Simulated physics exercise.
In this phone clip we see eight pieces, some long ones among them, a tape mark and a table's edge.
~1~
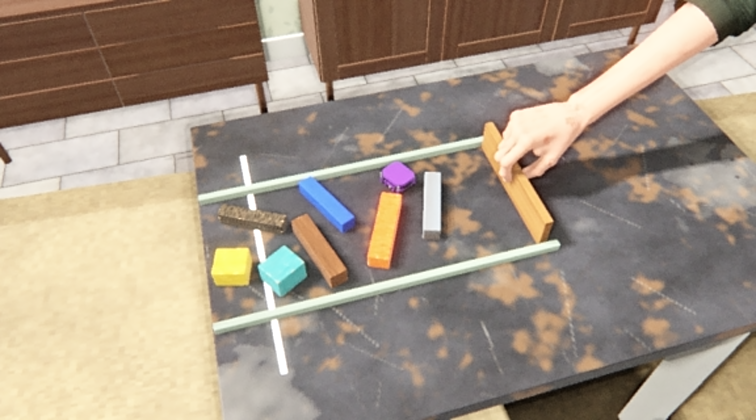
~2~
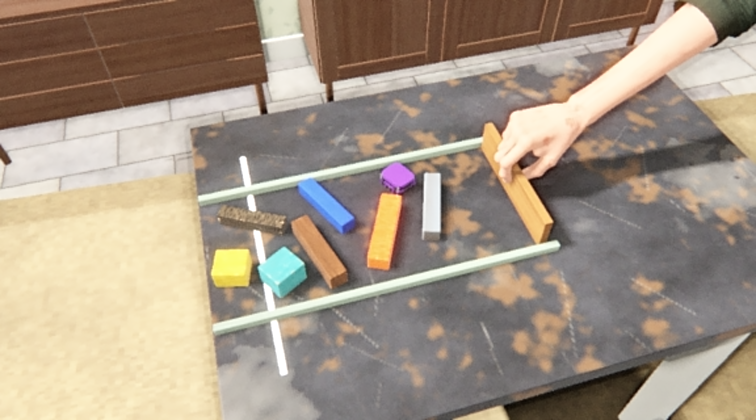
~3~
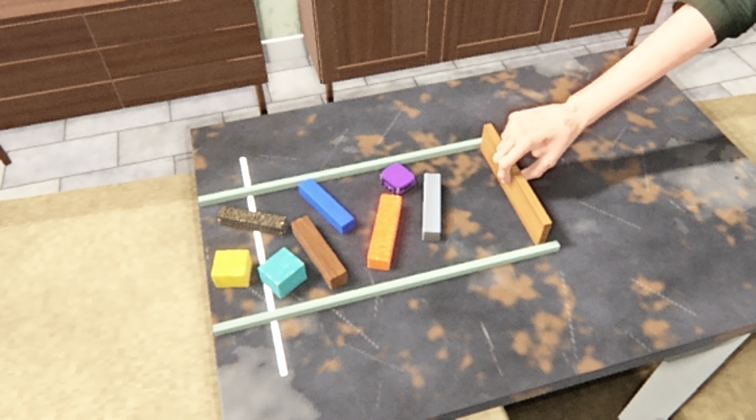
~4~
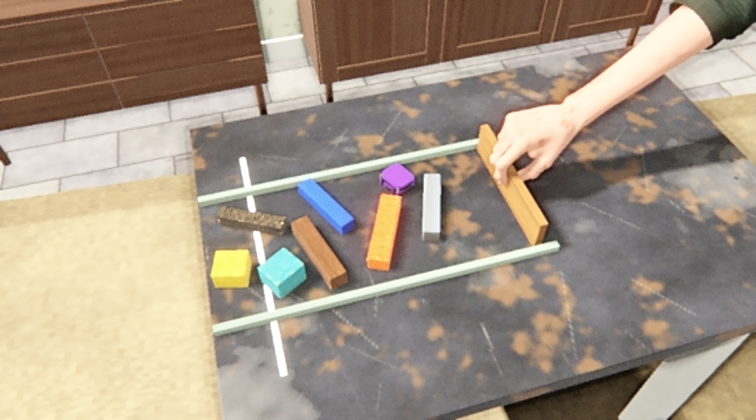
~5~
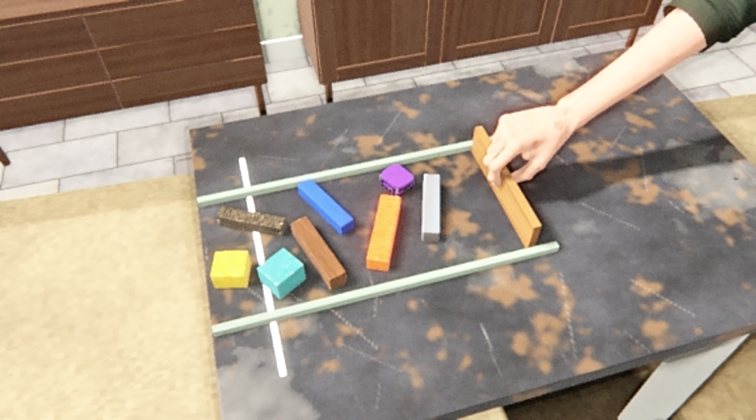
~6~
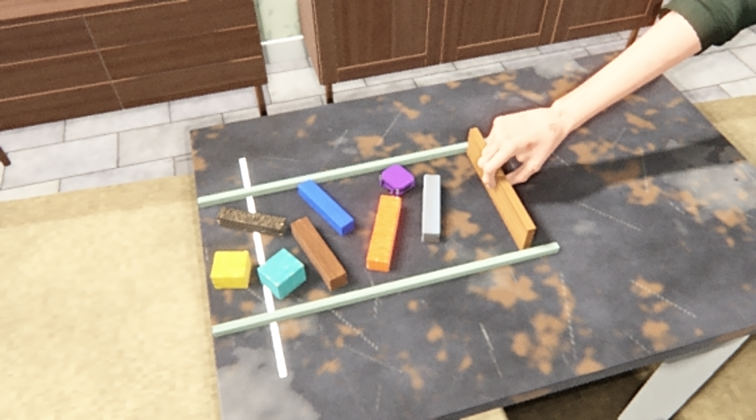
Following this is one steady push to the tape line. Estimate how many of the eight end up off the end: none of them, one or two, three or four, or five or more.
Three or four.
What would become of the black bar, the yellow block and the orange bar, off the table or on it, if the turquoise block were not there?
Outcome for the black bar: It drops; for the yellow block: It drops; for the orange bar: It stays.
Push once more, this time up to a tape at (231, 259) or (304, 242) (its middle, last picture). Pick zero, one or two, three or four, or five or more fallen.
At least five; zero.
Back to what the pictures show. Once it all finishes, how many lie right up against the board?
It is in contact with 2.
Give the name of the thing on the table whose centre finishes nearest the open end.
It's the brown bar.
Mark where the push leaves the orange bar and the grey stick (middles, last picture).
Around (234, 267) and around (251, 250).
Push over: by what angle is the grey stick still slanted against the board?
Roughly 0 degrees.
Early on, none off yet; yellow block at rest near (232, 270); black bar at rest near (252, 222); turquoise block at rest near (282, 274).
A while later, none off yet; yellow block at rest near (228, 270); black bar moving near (244, 222); turquoise block travelled a little near (265, 280).
Finally, the number that fall off is three or four; lost, turquoise block, black bar and yellow block.
